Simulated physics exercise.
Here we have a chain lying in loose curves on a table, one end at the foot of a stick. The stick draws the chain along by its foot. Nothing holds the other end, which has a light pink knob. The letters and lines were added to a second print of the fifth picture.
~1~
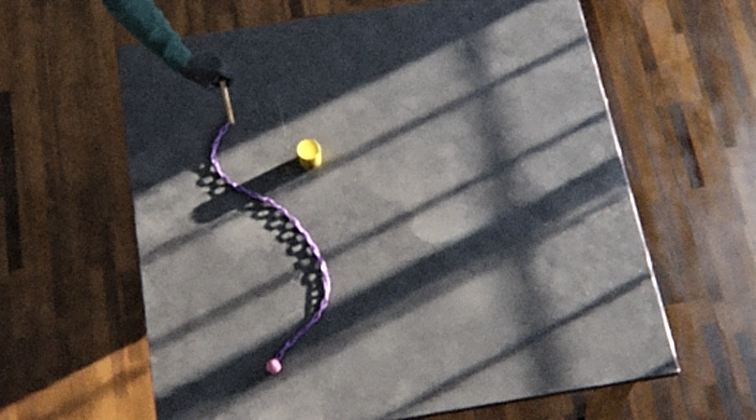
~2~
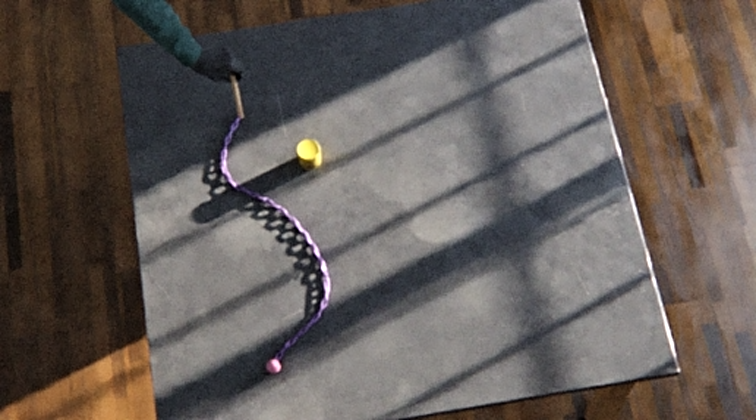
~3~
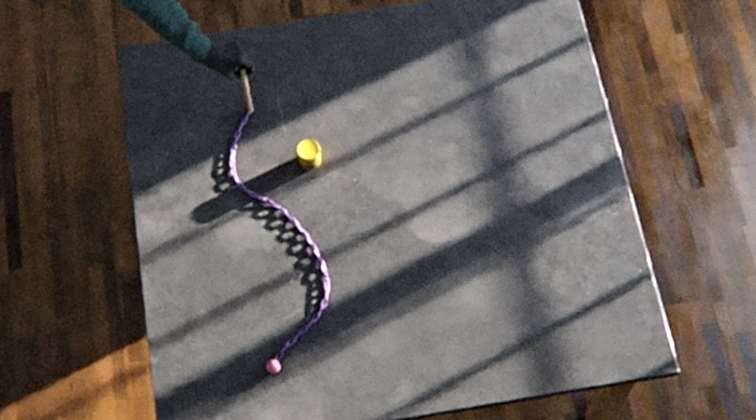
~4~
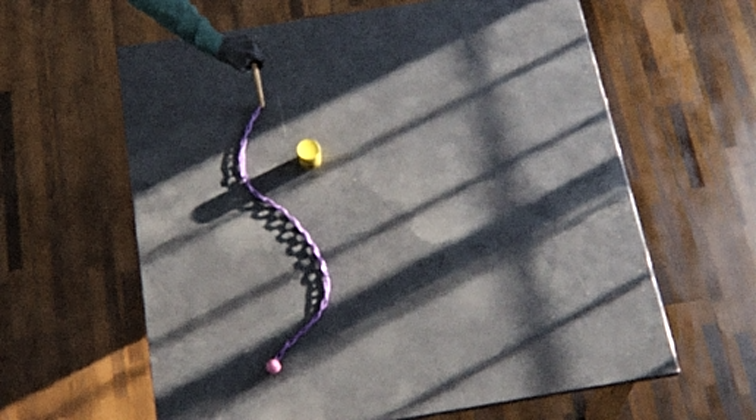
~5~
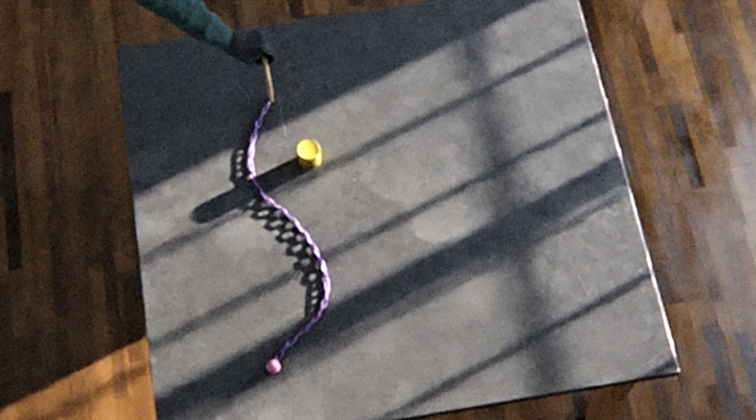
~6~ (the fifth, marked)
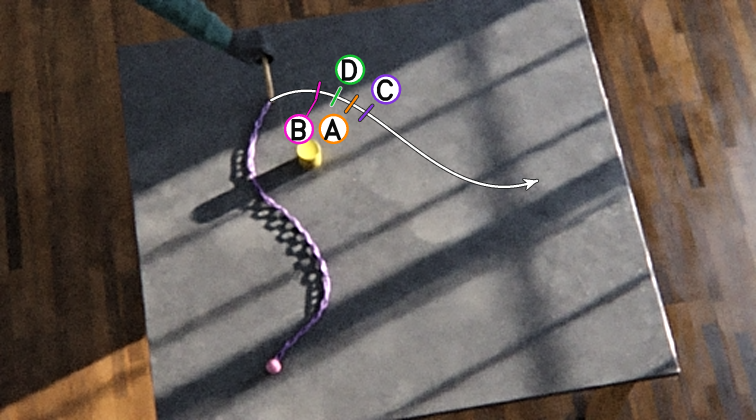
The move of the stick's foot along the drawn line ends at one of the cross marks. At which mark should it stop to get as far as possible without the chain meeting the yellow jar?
The farthest safe stop is A.
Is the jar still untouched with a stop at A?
For that mark, yes.
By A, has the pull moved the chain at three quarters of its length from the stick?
By then, no.
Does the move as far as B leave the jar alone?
Yes.
On the marked copy, A at (352, 104); B at (318, 92); C at (366, 113); D at (336, 97); the route from (271, 100) via (401, 138) to (537, 181).
With A. Early on, foot of the stick (300, 91), middle of the chain (301, 231), free end (273, 366).
Further on, foot of the stick (329, 94), middle of the chain (301, 231), free end (273, 366).
At the end, foot of the stick (352, 104), middle of the chain (301, 231), free end (273, 366); nothing has been touched.
As for the rest, B is safe but short; C brings the chain against the jar; D is safe but short.
